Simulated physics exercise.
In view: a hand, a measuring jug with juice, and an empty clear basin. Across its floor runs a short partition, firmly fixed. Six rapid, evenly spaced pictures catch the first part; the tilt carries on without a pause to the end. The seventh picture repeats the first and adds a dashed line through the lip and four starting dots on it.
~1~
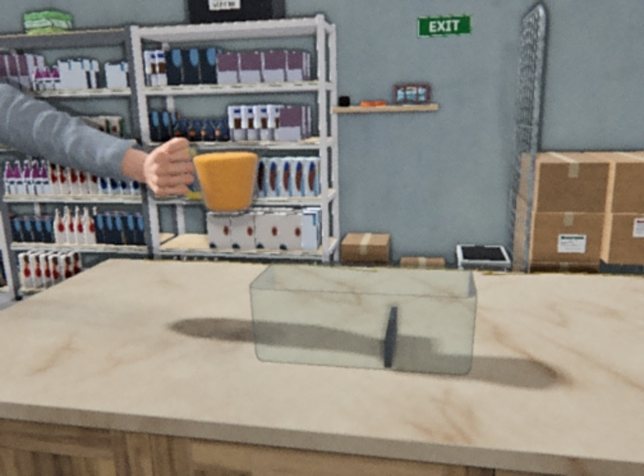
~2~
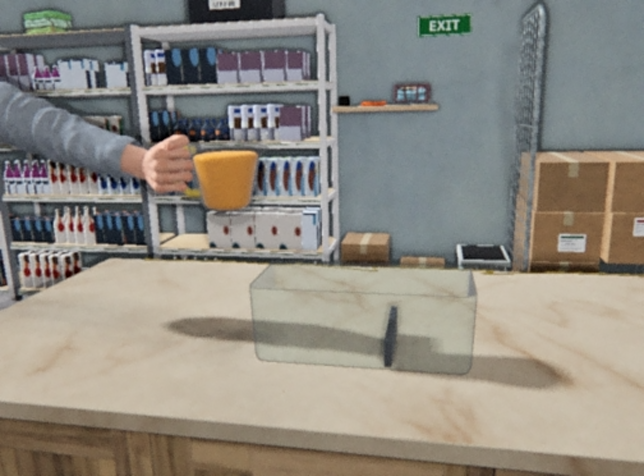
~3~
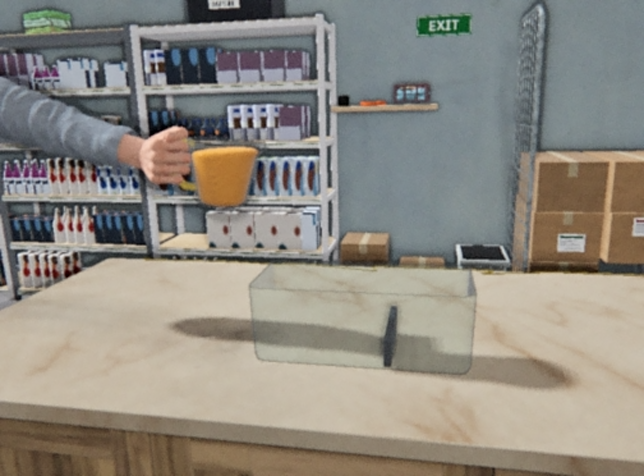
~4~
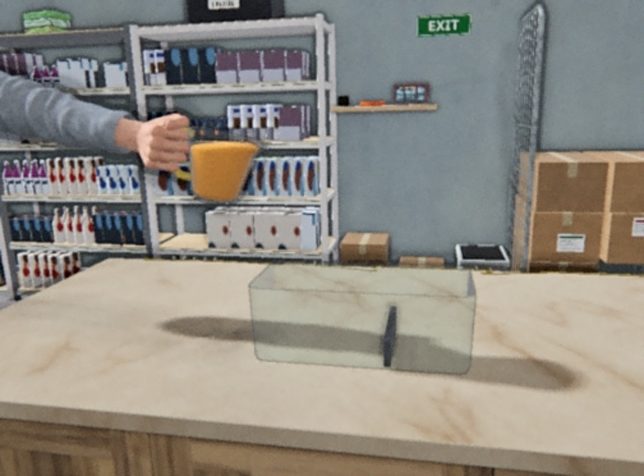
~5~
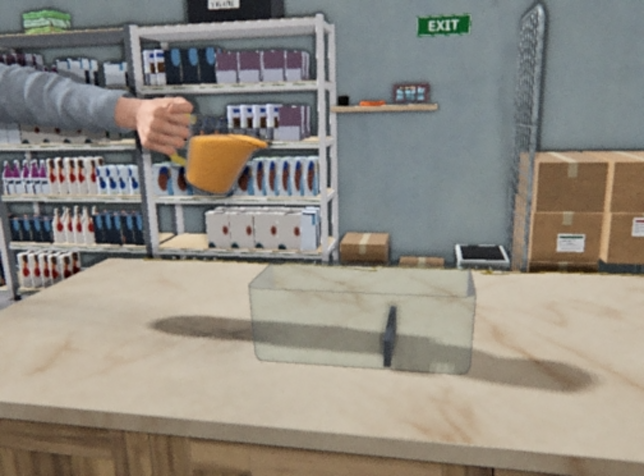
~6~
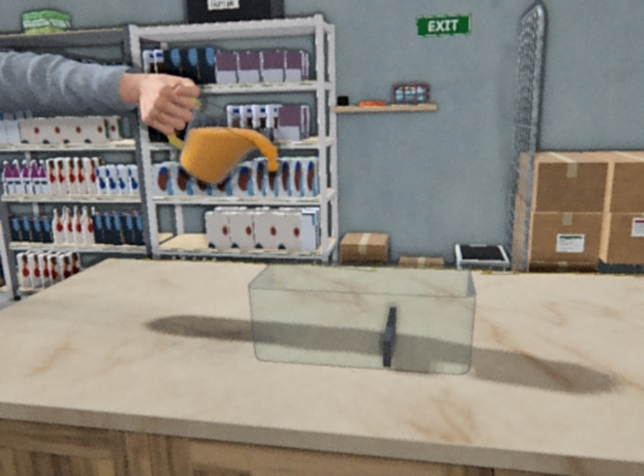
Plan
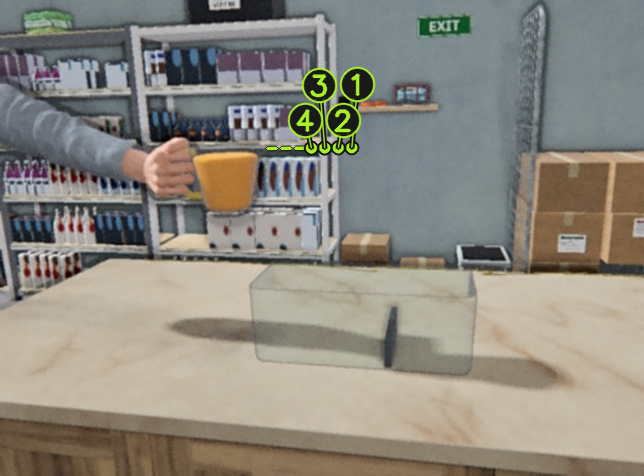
A hand tilts an orange jug rightward above a clear basin until juice passes its lip.
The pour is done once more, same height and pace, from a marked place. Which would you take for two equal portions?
Go for 4.
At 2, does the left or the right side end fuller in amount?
More ends on the right.
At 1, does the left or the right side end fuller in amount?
More ends on the right.
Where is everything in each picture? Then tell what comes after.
Upright, lip at (267, 148); basin from (256, 358) to (471, 373); top of the wall at (391, 322); nothing has left yet.
Upright, lip at (267, 148); nothing has left yet.
Tipped about 6°, lip at (267, 147); nothing has left yet.
Tipped about 14°, lip at (266, 147); nothing has left yet.
Tipped about 23°, lip at (266, 147); juice is over the lip, down to (266, 147).
Tipped about 35°, lip at (265, 147); juice is over the lip, down to (273, 169).
On the marked copy, 1 at (351, 147); 2 at (338, 147); 3 at (324, 147); 4 at (311, 148).
If 1 is chosen, about 12 % ends left of the wall and 85 % right of it; 4 % is lost outside.
If 2 is chosen, about 10 % ends left of the wall and 86 % right of it; 3 % is lost outside.
If 3 is chosen, about 21 % ends left of the wall and 76 % right of it; 3 % is lost outside.
If 4 is chosen, about 56 % ends left of the wall and 41 % right of it.
